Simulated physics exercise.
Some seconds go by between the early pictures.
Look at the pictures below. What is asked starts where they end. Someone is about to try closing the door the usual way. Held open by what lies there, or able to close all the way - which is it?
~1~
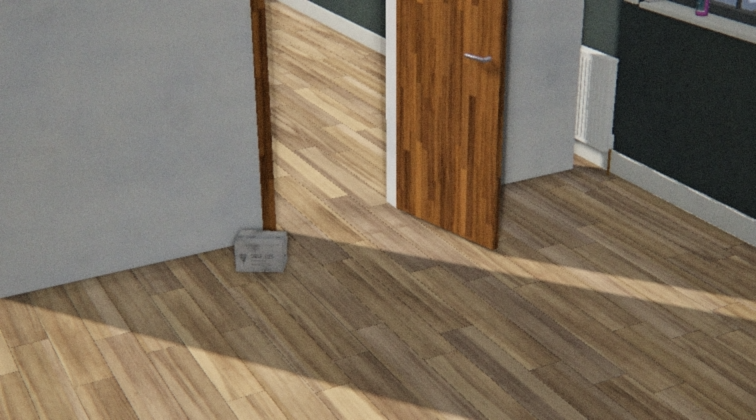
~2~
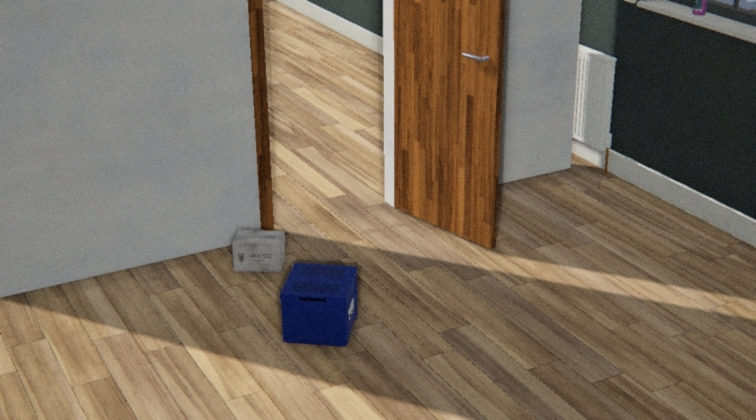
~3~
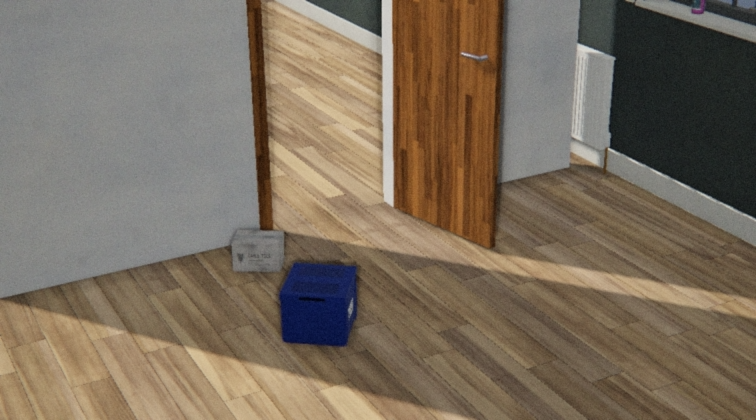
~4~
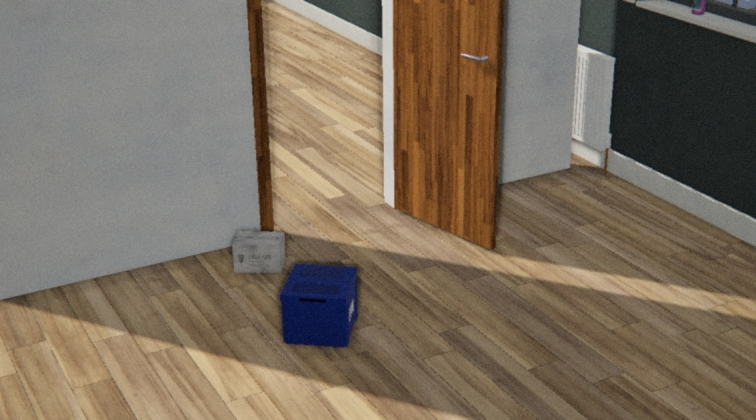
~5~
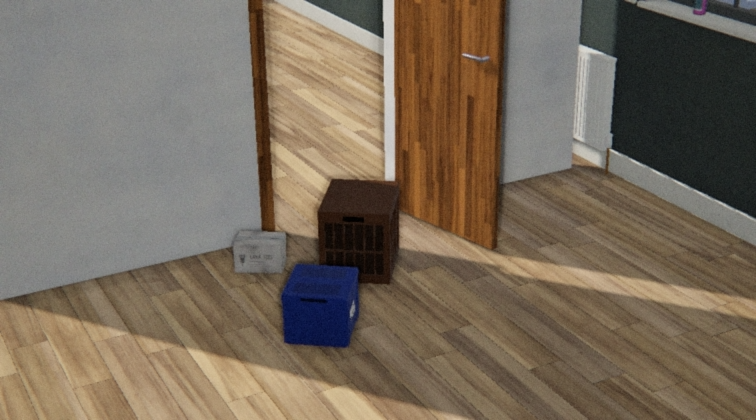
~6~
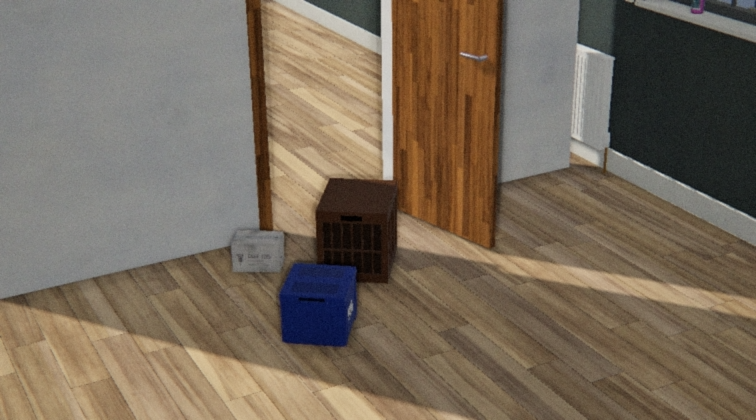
Result: Still open.
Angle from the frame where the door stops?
It comes to about 65°.
Then, 0.50 s after the last picture, door 93° open.
Then, 0.80 s after the last picture, door 79° open.
Then, 1.00 s after the last picture, door 69° open.
At rest, door 63° open; all 3 in place. Seen from the same camera at the end, brown chest near (357, 230).
